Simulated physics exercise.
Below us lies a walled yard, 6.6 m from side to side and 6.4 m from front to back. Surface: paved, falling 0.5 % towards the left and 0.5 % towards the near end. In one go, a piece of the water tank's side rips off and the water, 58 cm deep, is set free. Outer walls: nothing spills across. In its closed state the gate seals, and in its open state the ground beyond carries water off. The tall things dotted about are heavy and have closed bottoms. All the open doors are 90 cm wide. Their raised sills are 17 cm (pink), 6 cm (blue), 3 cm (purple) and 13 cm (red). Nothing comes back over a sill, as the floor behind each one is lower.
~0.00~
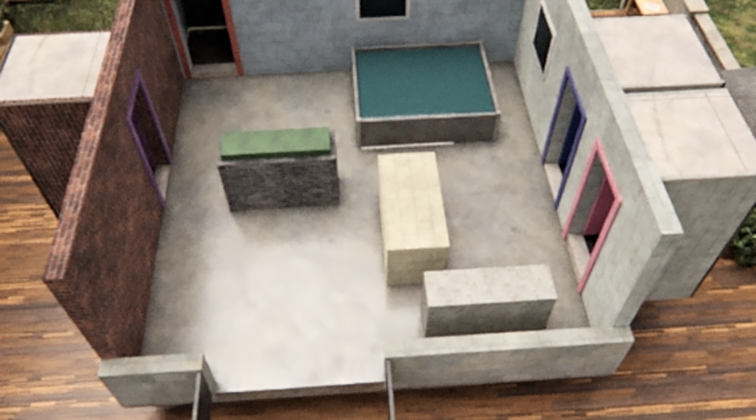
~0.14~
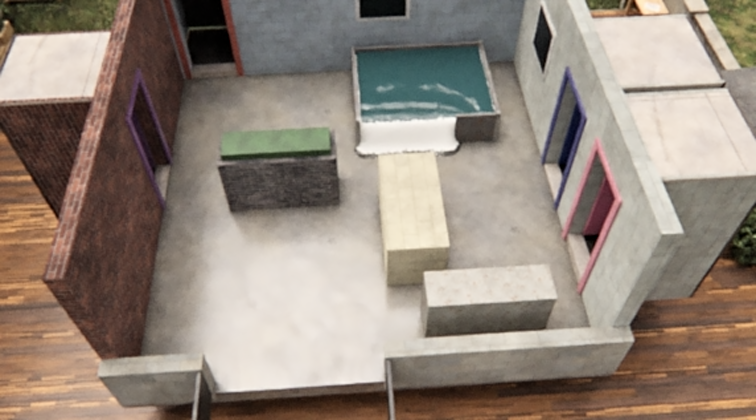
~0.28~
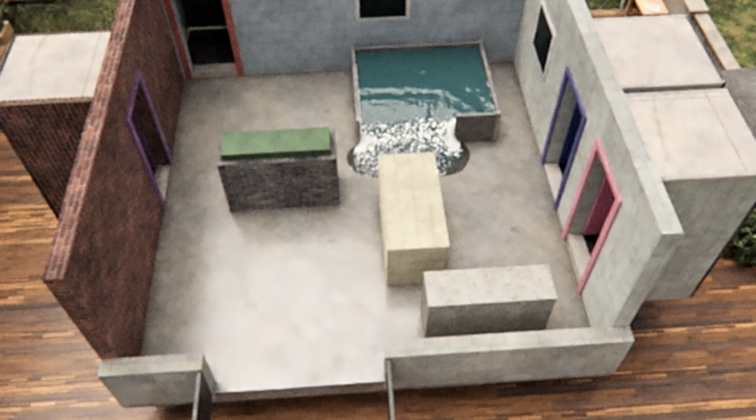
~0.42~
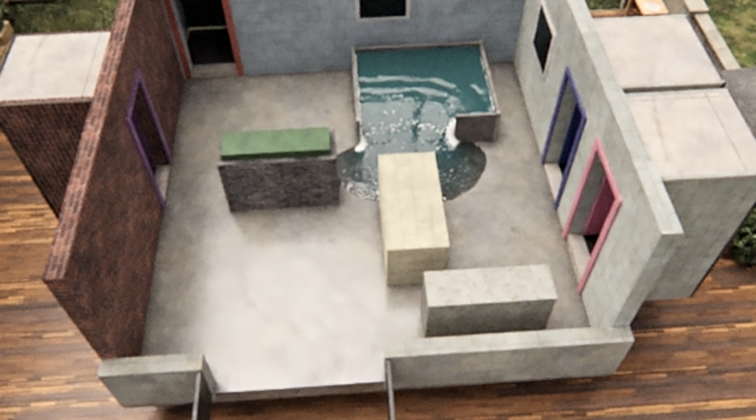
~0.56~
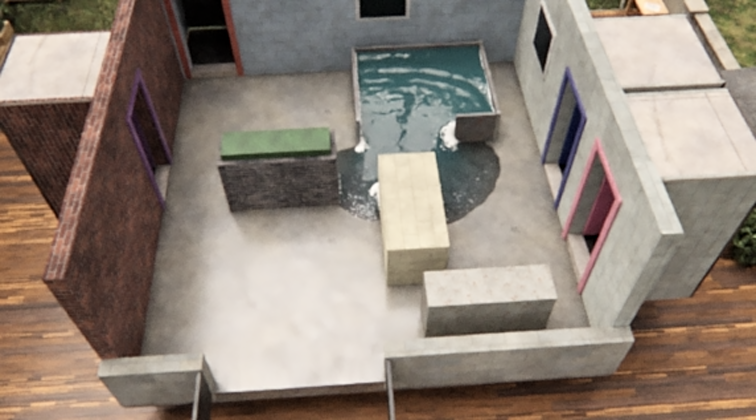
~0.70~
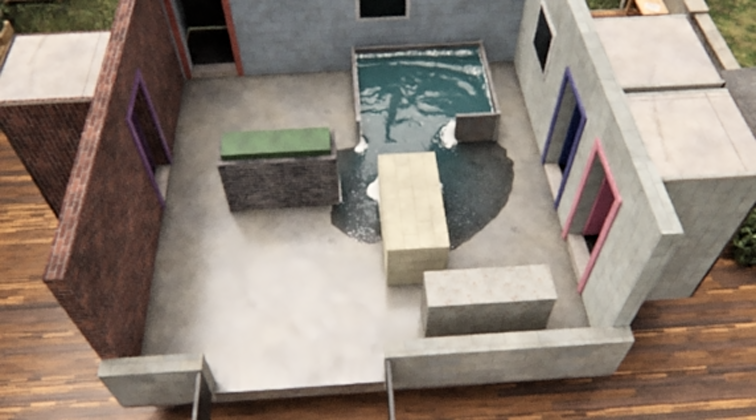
A walled yard held a tank of still, blue-green water until part of its front side gave way, and the water poured out foaming, then spread across the floor around the pale yellow block.
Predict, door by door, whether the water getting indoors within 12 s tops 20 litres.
Result: For the pink door I'd say within the limit; for the blue door I'd say above the limit; for the purple door I'd say above the limit; for the red door I'd say within the limit.
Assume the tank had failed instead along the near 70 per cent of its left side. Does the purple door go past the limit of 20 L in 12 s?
Note: Purple door, beyond the mark.
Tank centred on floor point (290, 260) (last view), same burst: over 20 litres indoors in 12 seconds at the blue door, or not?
Lab note: Blue door limit not exceeded.
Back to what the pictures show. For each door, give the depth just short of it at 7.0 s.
Measured in centimetres, the pink door gives 10, the blue door 7, the purple door 5 and the red door 5.
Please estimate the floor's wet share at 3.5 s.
I'd say around 75 %.
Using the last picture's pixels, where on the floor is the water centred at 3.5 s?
I'd say somewhere around (407, 177).
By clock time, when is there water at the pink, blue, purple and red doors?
So pink at 1.6 s, blue at 1.3 s, purple at 2.8 s, and red at 3.4 s.
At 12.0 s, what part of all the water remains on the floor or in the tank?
I'd say close to 68 percent is still there.
After 1.4 s water covers 25 % of the floor and is deepest (50 cm) near (345, 183); pink door not reached, blue door 2 cm at the sill, 0 L in, purple door not reached, red door not reached.
After 2.2 s water covers 50 % of the floor and is deepest (40 cm) near (345, 183); pink door 16 cm at the sill, 0 L in, blue door 11 cm at the sill, 3 L in, purple door not reached, red door not reached.
After 3.5 s water covers 75 % of the floor and is deepest (24 cm) near (566, 352); pink door 13 cm at the sill, 0 L in, blue door 13 cm at the sill, 64 L in, purple door 5 cm at the sill, 0 L in, red door 4 cm at the sill, 0 L in.
After 7.0 s water covers 85 % of the floor and is deepest (15 cm) near (137, 382); pink door 10 cm at the sill, 0 L in, blue door 7 cm at the sill, 118 L in, purple door 5 cm at the sill, 27 L in, red door 5 cm at the sill, 0 L in.
After 12.0 s water covers 100 % of the floor and is deepest (8 cm) near (487, 83); pink door 5 cm at the sill, 0 L in, blue door 5 cm at the sill, 127 L in, purple door 7 cm at the sill, 59 L in, red door 2 cm at the sill, 0 L in.
